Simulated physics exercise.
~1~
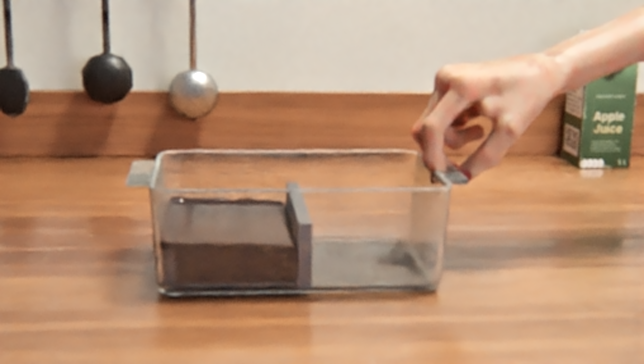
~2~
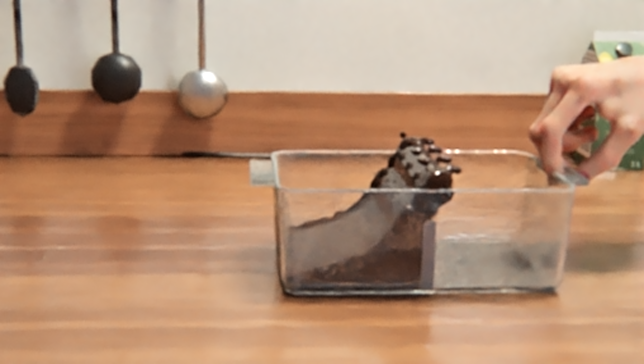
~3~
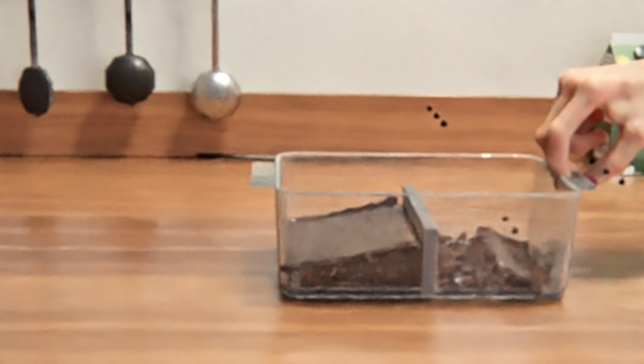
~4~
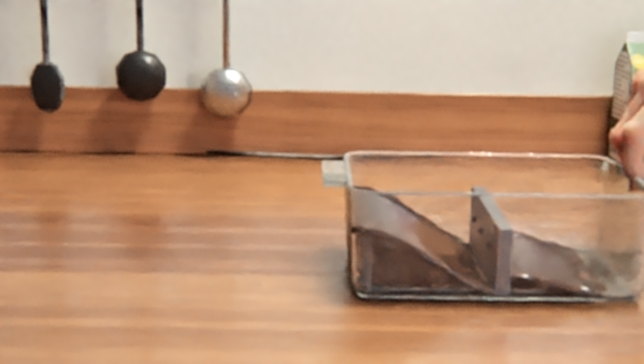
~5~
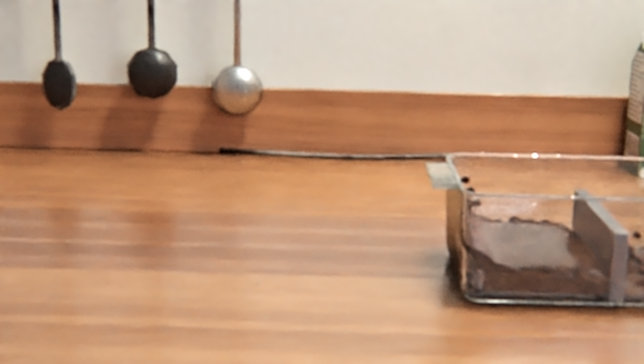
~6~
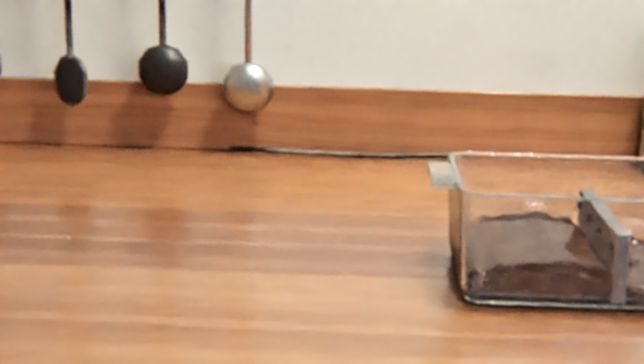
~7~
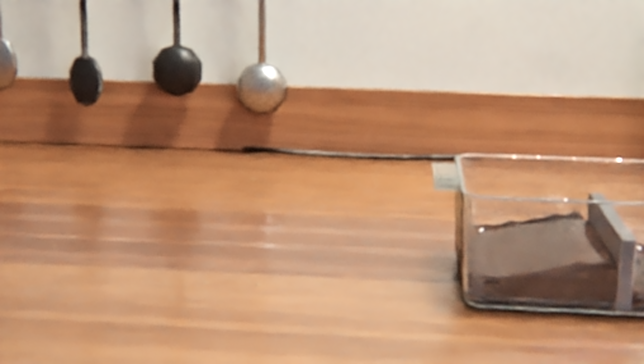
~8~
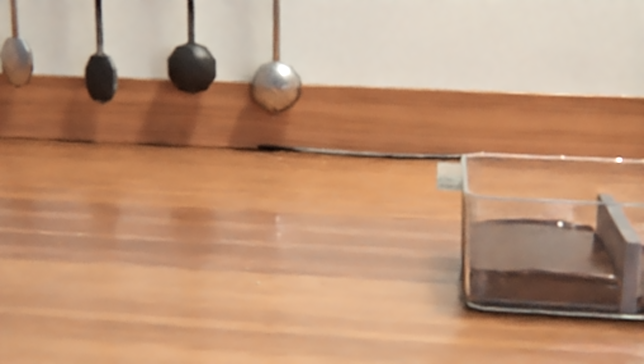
We see a hand pull a clear divided container of dark liquid rightward across a wooden counter, the liquid surging and splashing over the upright divider into the right side, before the container rests partly out of view with the liquid on the left settled nearly level.
